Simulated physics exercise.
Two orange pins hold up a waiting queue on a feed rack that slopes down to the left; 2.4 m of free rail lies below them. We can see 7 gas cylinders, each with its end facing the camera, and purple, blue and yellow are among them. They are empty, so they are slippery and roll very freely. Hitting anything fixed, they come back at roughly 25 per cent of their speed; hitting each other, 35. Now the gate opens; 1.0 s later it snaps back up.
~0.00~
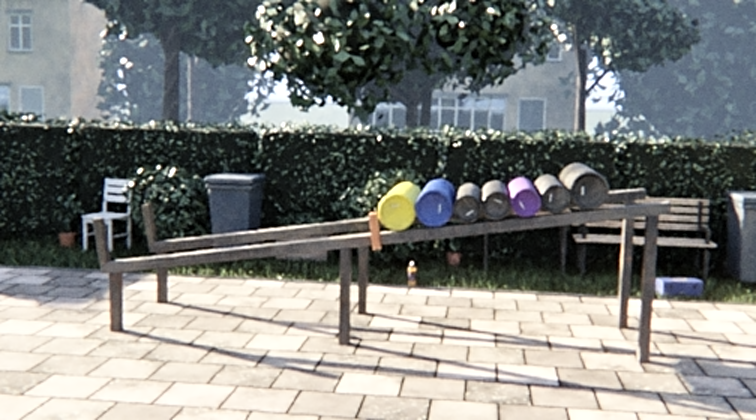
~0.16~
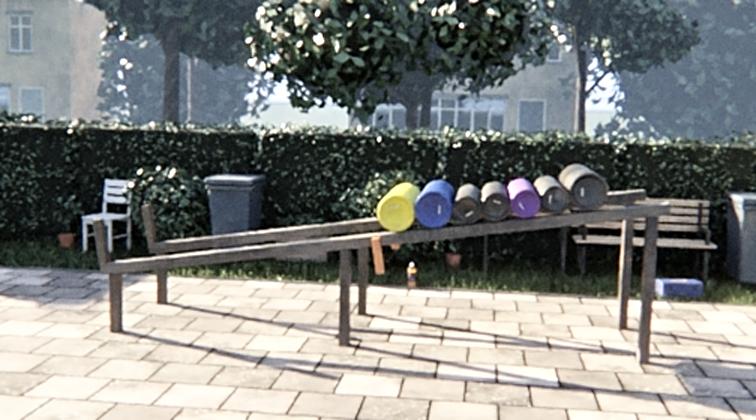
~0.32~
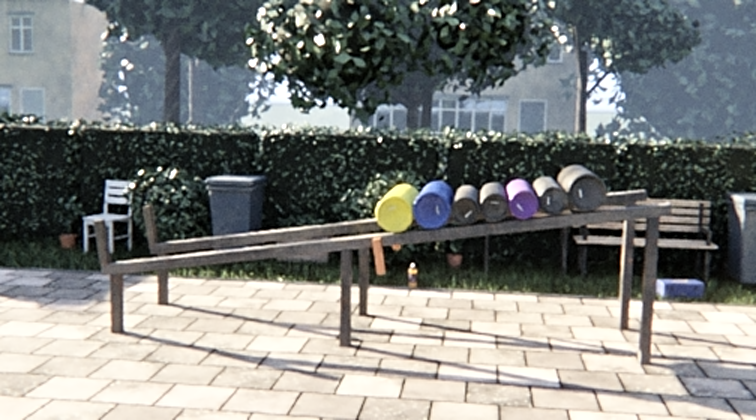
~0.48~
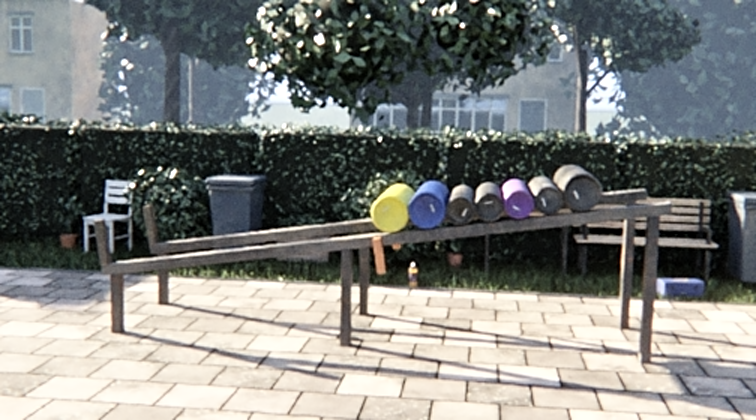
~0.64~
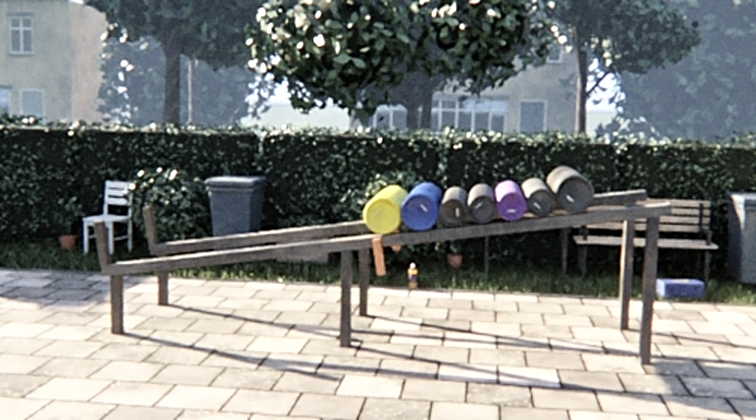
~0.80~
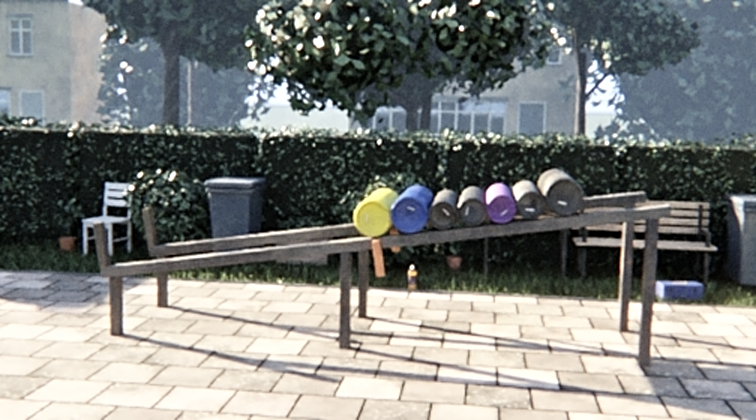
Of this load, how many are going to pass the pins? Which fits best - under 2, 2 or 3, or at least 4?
I would say 2 or 3.
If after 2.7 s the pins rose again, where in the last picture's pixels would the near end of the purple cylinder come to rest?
I'd put it somewhere near (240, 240).
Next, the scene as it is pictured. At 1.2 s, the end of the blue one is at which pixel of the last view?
Its near end sits close to (381, 193).
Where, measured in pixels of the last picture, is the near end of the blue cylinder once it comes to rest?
Rest position in the last view: About (154, 243).
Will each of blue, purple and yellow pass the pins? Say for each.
Blue makes it out, purple is kept back, yellow makes it out.
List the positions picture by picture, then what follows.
The first picture shows purple (526, 203), blue (434, 208), yellow (396, 212); pins up; the rack falls 9°.
The second picture shows purple (525, 204), blue (433, 209), yellow (396, 214); pins down.
The third picture shows purple (524, 205), blue (431, 210), yellow (394, 214); pins down.
The fourth picture shows purple (519, 204), blue (427, 210), yellow (389, 214); pins down; the first has rolled 5 cm.
The fifth picture shows purple (511, 206), blue (419, 212), yellow (382, 216); pins down; the first has rolled 10 cm.
The sixth picture shows purple (501, 209), blue (409, 215), yellow (372, 219); pins down; the first has rolled 20 cm.
By 1.2 s, purple is on the rails, 75 cm above the pins, rolling left; blue is in the air, 10 cm above the pins, rolling left; yellow is on the rails, 30 cm below the pins, rolling left; 1 of 7 has passed.
By 1.6 s, purple is on the rails, 65 cm above the pins; blue is on the rails, 10 cm below the pins, rolling left; yellow is on the rails, 65 cm below the pins, rolling left; 2 of 7 have passed.
Finally (3.6 s), purple is on the rails, 60 cm above the pins; blue is on the rails, 185 cm below the pins; yellow is on the rails, 215 cm below the pins; 2 of 7 have passed.
